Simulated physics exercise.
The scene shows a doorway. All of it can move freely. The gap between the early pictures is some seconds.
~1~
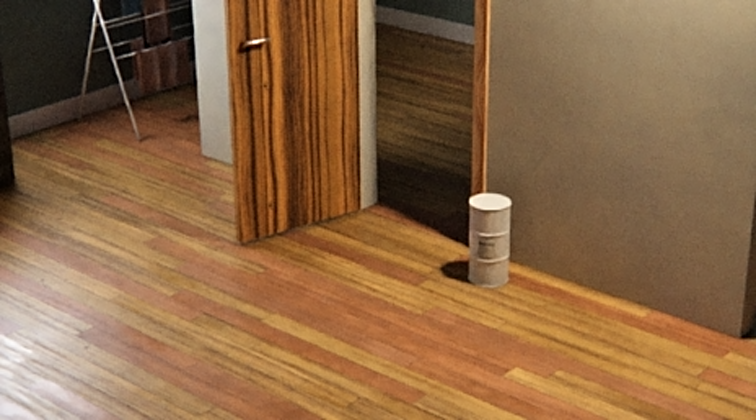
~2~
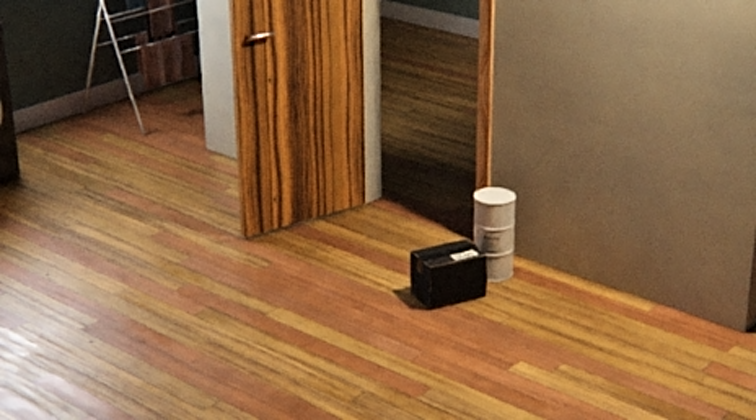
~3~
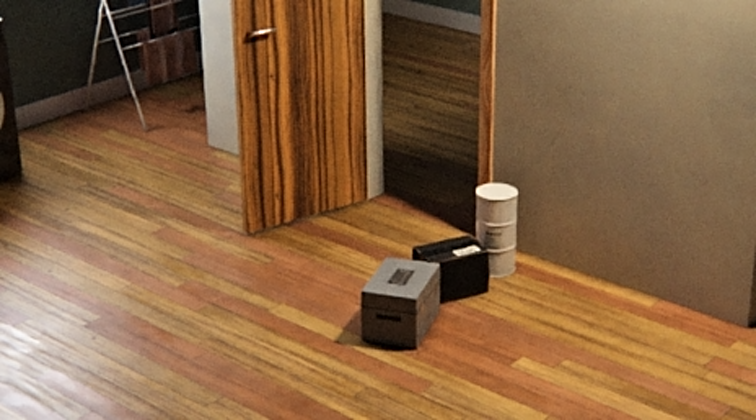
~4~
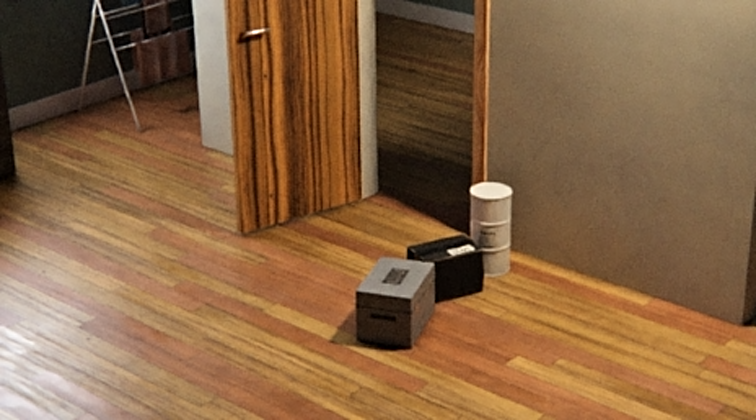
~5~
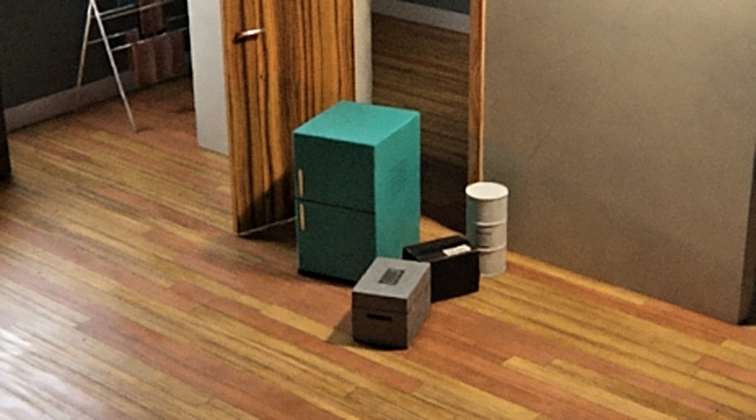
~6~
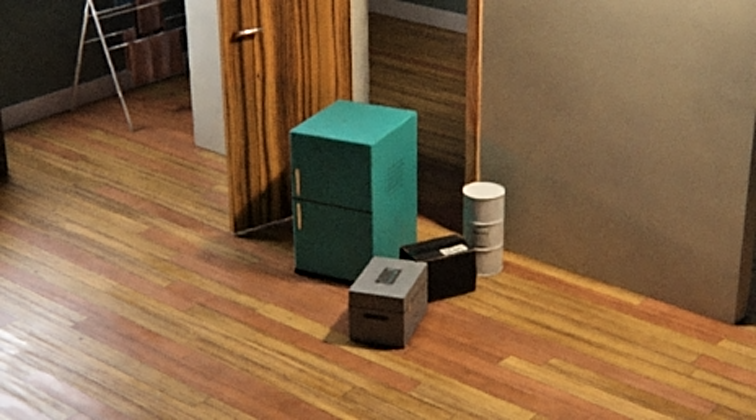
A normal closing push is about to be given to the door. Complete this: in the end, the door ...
In the end, the door gets stuck.
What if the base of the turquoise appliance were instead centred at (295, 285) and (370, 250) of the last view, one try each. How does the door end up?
On the first try the door finishes its swing, and on the second it is obstructed.
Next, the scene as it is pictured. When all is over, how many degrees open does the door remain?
It comes to about 65°.
Then, 0.50 s after the last picture, door 96° open.
Then, 0.80 s after the last picture, door 85° open.
Then, 1.00 s after the last picture, door 76° open.
Then, 1.20 s after the last picture, door 67° open.
At rest, door 65° open; all 4 in place. Seen from the same camera at the end, turquoise appliance near (356, 193).
